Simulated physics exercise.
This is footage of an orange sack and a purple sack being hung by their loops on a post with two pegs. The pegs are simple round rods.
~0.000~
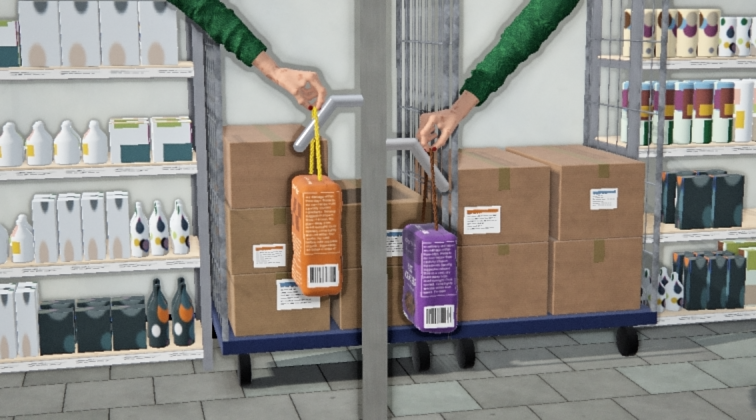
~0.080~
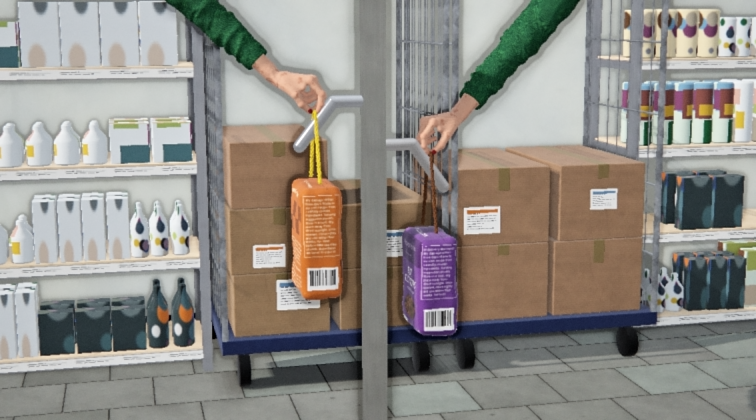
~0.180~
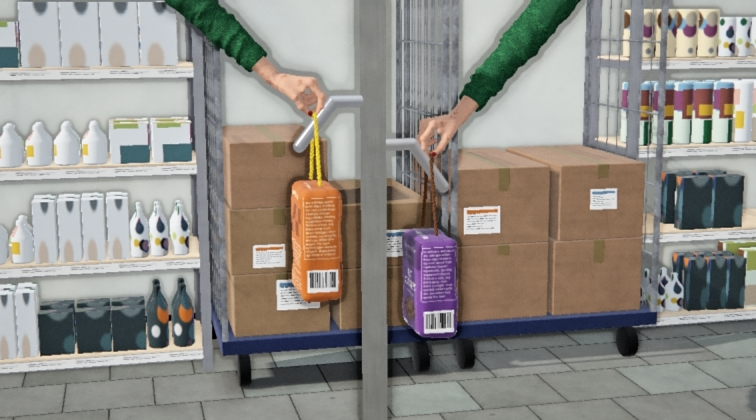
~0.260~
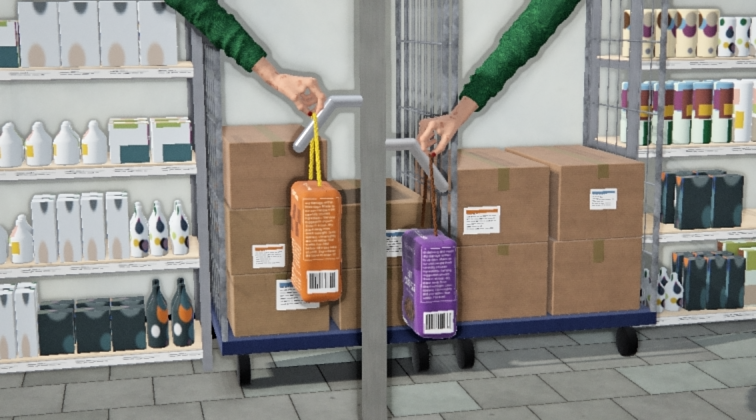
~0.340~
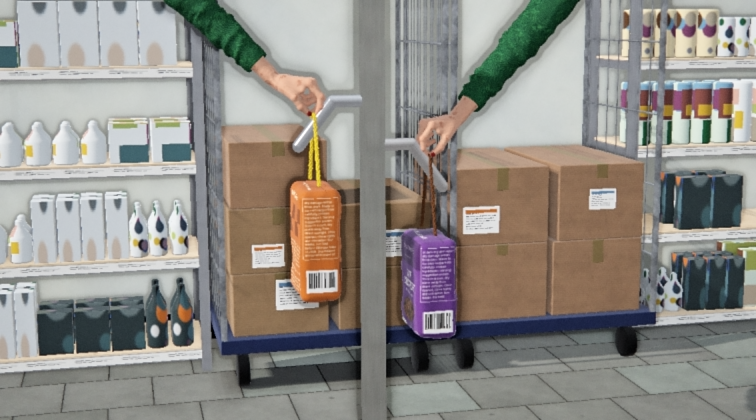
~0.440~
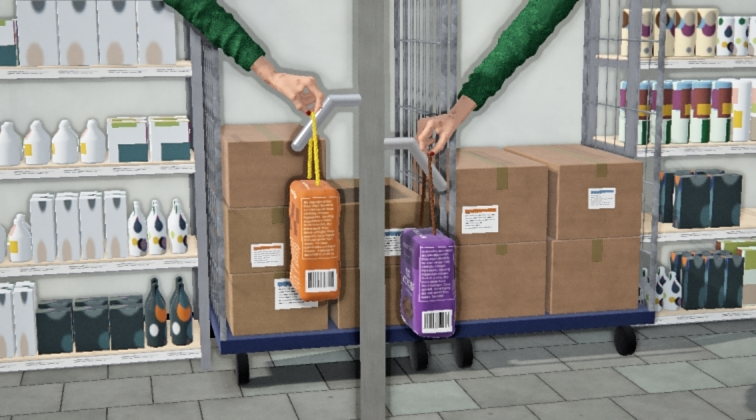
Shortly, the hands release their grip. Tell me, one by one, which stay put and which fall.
The orange sack falls. The purple sack falls.
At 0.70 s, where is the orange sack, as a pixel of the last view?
At that moment it is close to (316, 317).
Around 0.70 s, orange sack falling near (316, 317); purple sack falling near (427, 356).
Around 0.92 s, orange sack on the floor; purple sack on the floor.
Finally, orange sack on the floor; purple sack on the floor. The orange sack slips off its peg and the purple sack drops to the floor.
